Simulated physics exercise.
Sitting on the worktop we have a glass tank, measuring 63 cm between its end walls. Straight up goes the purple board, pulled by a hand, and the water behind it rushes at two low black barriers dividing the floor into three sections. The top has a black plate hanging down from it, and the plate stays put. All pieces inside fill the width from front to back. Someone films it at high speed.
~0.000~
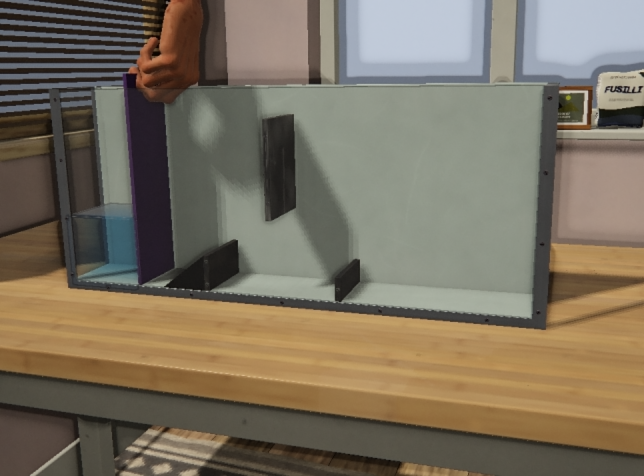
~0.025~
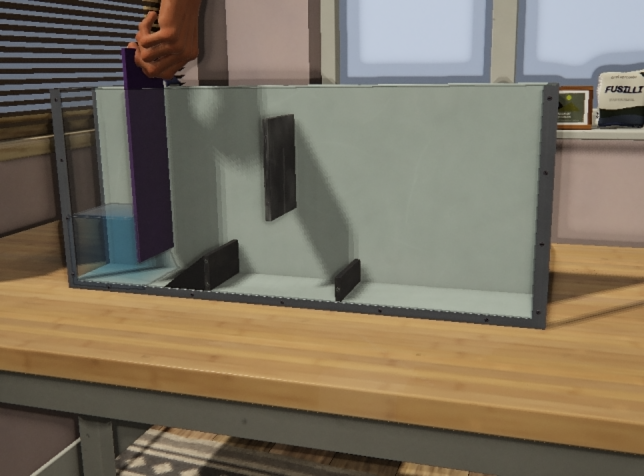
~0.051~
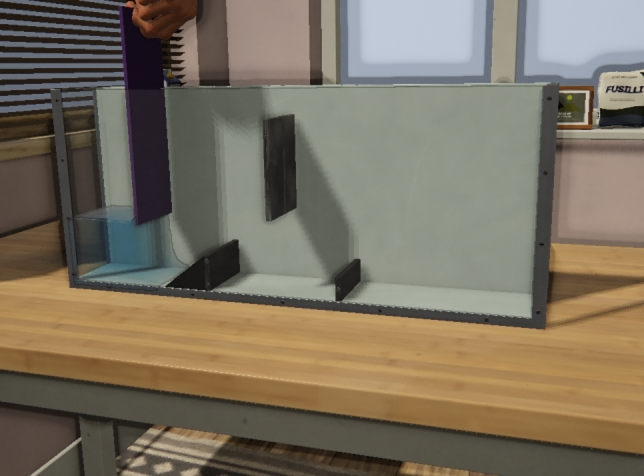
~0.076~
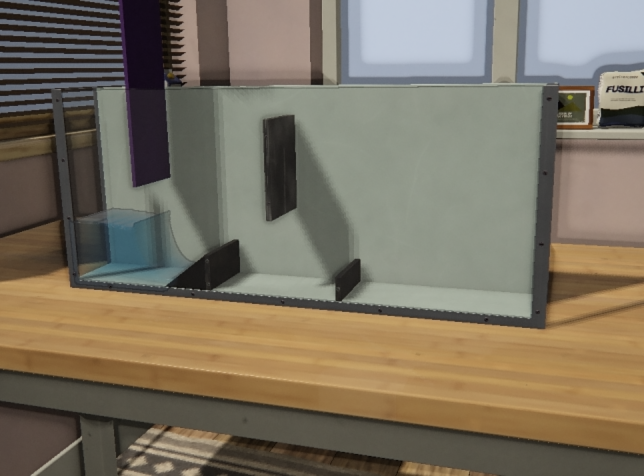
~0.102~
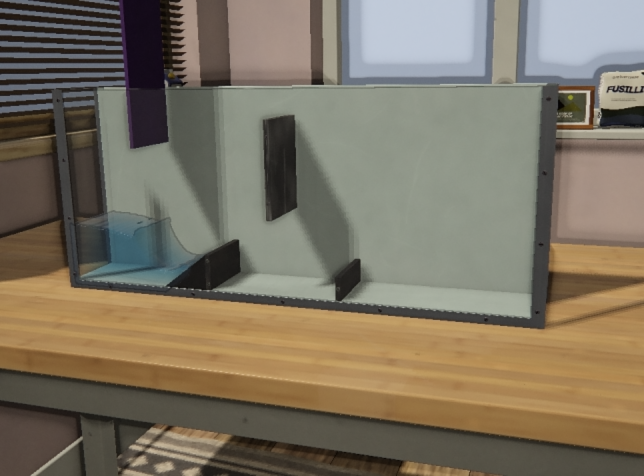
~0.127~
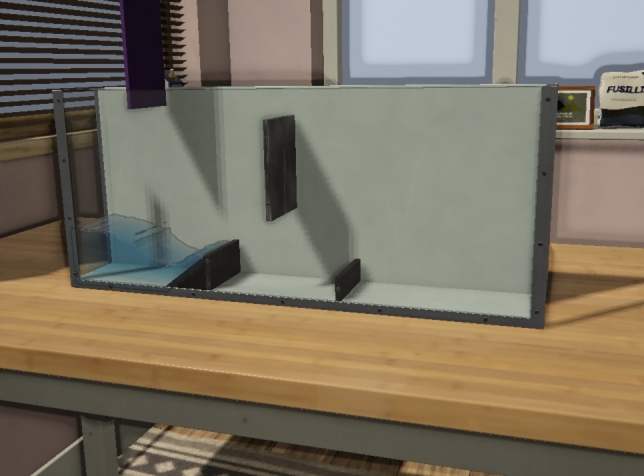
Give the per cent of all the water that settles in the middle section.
Close to 32 per cent.
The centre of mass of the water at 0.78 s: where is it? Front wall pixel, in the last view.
Centre of mass, front wall: Approx. (171, 275).
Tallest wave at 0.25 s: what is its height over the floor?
Roughly 9.0 cm up.
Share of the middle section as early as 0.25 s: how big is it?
Roughly 16 per cent of the liquid is there.
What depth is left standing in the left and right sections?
Depths in order: 4.0 cm, then 0.0 cm.
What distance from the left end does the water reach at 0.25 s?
About 30 cm.
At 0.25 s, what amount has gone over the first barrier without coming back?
At that moment, around 16 percent.
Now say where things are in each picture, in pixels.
In the first frame, level at the left end (77, 216); front at (137, 283); board bottom (140, 284); the first barrier (ramped) has its top at (206, 257); the second barrier (thin) has its top at (338, 279).
In the second frame, level at the left end (77, 216); front at (145, 284); board bottom (138, 261).
In the third frame, level at the left end (78, 218); front at (157, 284); board bottom (136, 224).
In the fourth frame, level at the left end (79, 222); front at (169, 285); board bottom (134, 186).
In the fifth frame, level at the left end (80, 225); front at (171, 285); board bottom (131, 147).
In the sixth frame, level at the left end (81, 228); front at (172, 285); the board is clear.
After 0.25 s 16 per cent is beyond the first barrier and 0 beyond the second.
After 0.44 s 29 per cent is beyond the first barrier and 0 beyond the second.
After 0.78 s 31 per cent is beyond the first barrier and 3 beyond the second.
In the end the left section holds 66, the middle 31 and the right 3 per cent.
